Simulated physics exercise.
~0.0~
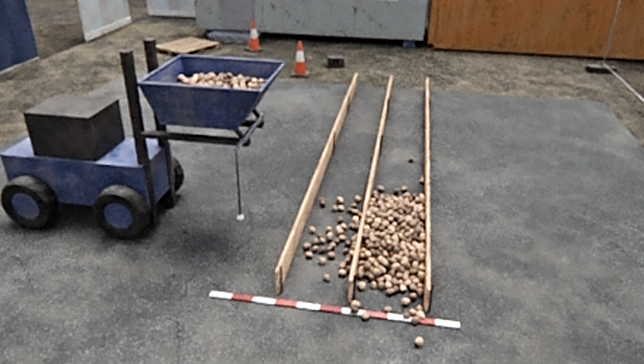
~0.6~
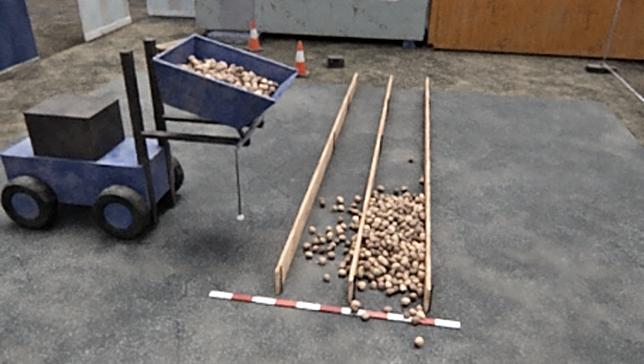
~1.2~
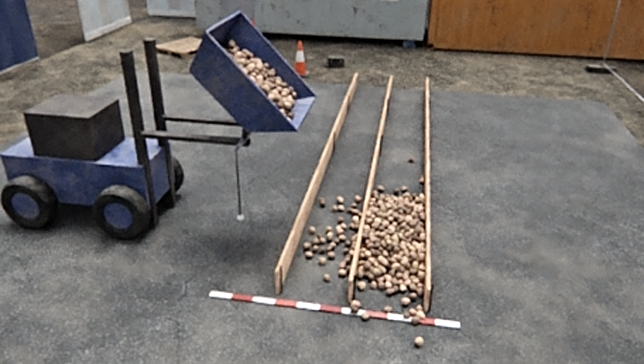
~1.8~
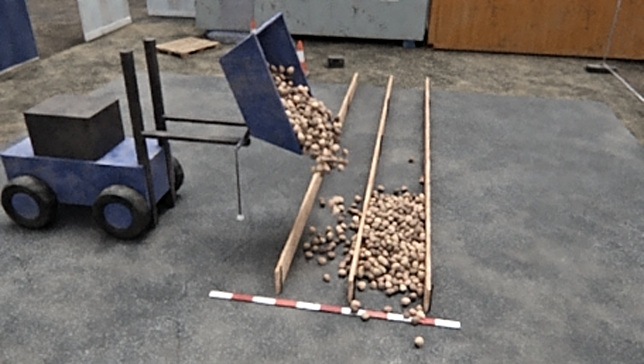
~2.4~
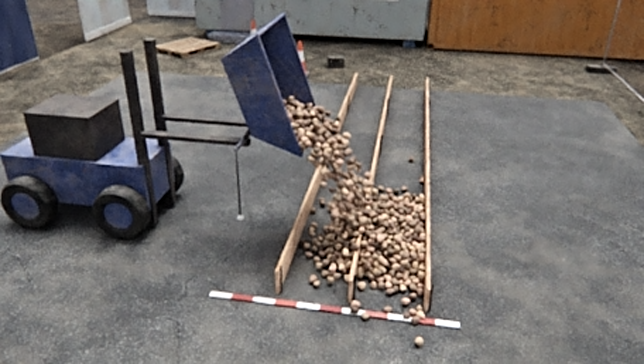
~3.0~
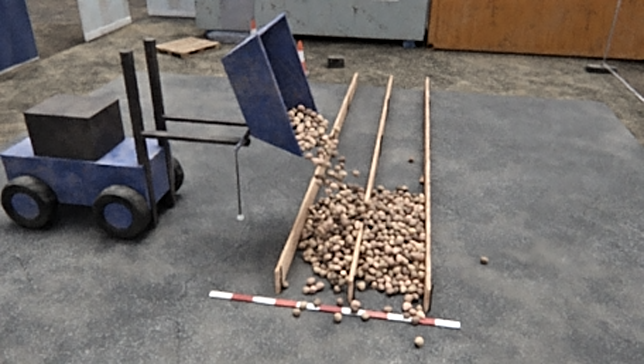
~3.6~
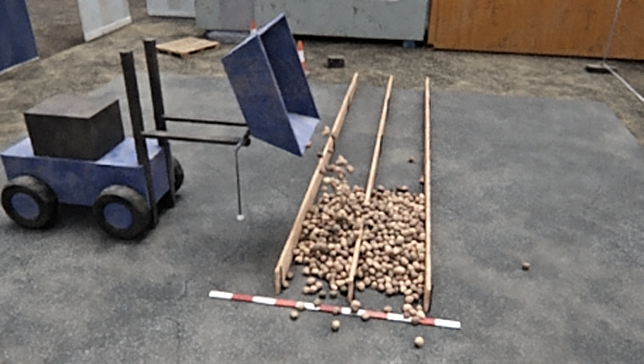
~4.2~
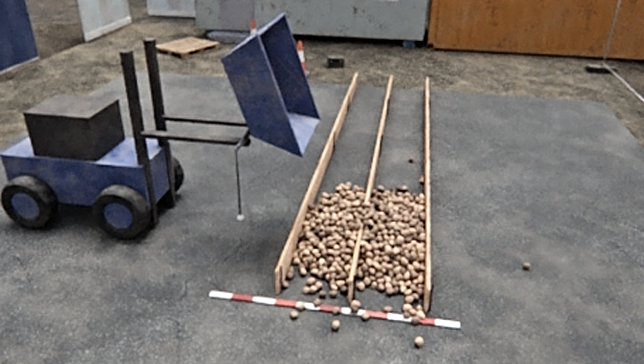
A blue skip on a small truck tips right and empties brown stones between wooden boards.
